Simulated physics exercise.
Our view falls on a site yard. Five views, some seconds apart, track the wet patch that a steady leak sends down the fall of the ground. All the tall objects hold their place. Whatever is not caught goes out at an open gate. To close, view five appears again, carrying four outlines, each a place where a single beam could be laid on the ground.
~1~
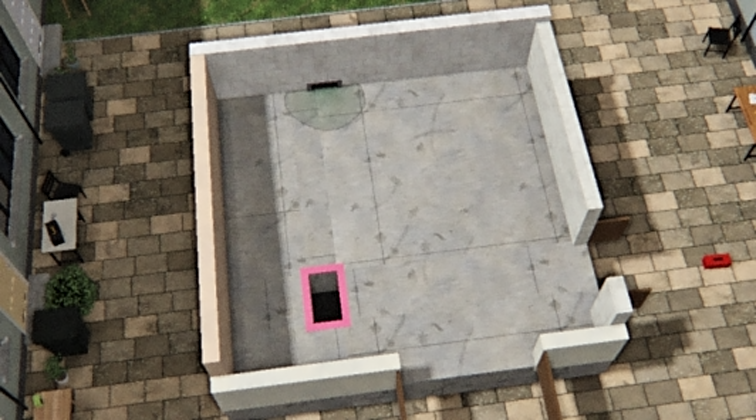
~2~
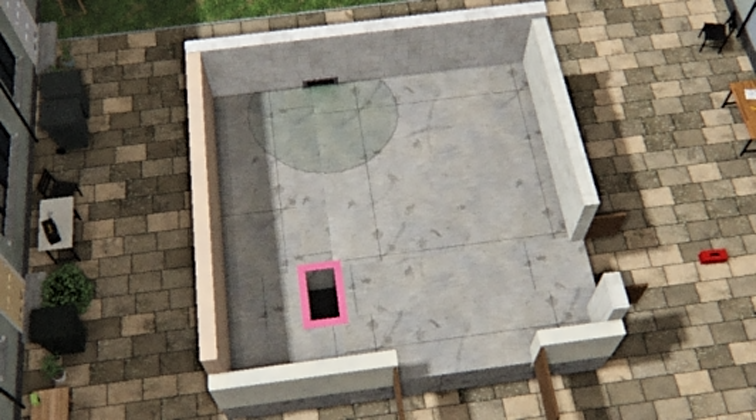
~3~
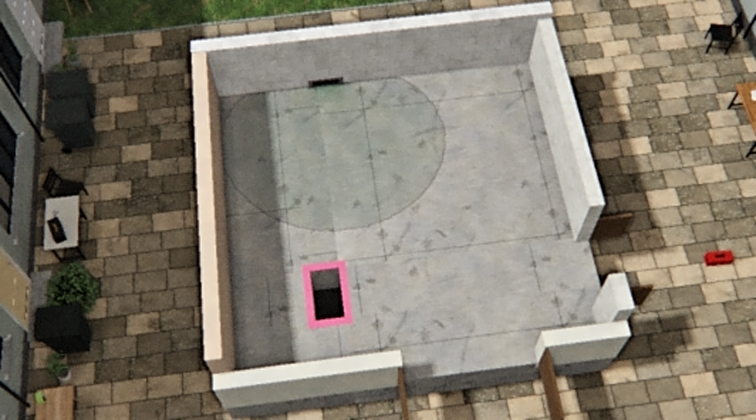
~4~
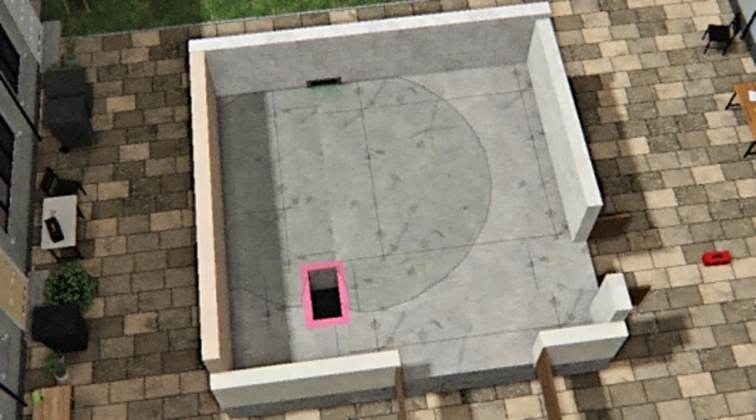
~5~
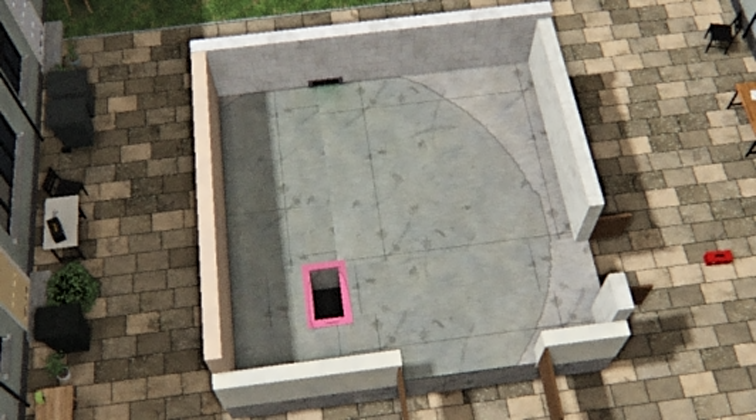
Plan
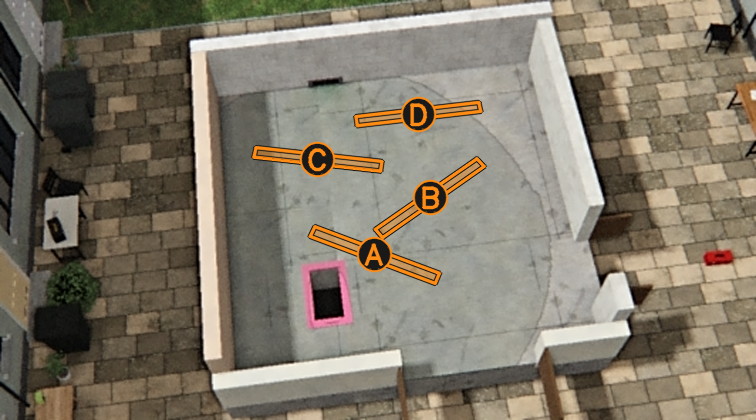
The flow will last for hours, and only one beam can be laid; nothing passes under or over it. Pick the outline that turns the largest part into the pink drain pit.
Place B.
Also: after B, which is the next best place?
D it is.
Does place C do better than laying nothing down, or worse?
It is worse.
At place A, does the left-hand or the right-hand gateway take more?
The left one.
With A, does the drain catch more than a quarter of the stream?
No.
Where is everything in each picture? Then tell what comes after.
Outfall at (324, 84); pink drain pit at (325, 297); open gate at (581, 277); open gate at (465, 361); water covers 3 % of the ground and shows as far out as (328, 125); pink drain pit still dry.
Water covers 13 % of the ground and shows as far out as (293, 166); pink drain pit still dry.
Water covers 29 % of the ground and shows as far out as (322, 226); pink drain pit still dry.
Water covers 51 % of the ground and shows as far out as (358, 307); pink drain pit taking water.
Water covers 76 % of the ground and shows as far out as (535, 301); pink drain pit taking water.
On the marked copy, A from (312, 231) to (437, 278); B from (378, 233) to (480, 162); C from (255, 152) to (381, 166); D from (356, 121) to (479, 106).
Choosing A, about 13 % of the stream runs into the pink drain pit, about 86 % out by the gates.
Choosing B, about 46 % of the stream runs into the pink drain pit, about 54 % out by the gates.
Choosing C, about 14 % of the stream runs into the pink drain pit, about 86 % out by the gates.
Choosing D, about 31 % of the stream runs into the pink drain pit, about 69 % out by the gates.
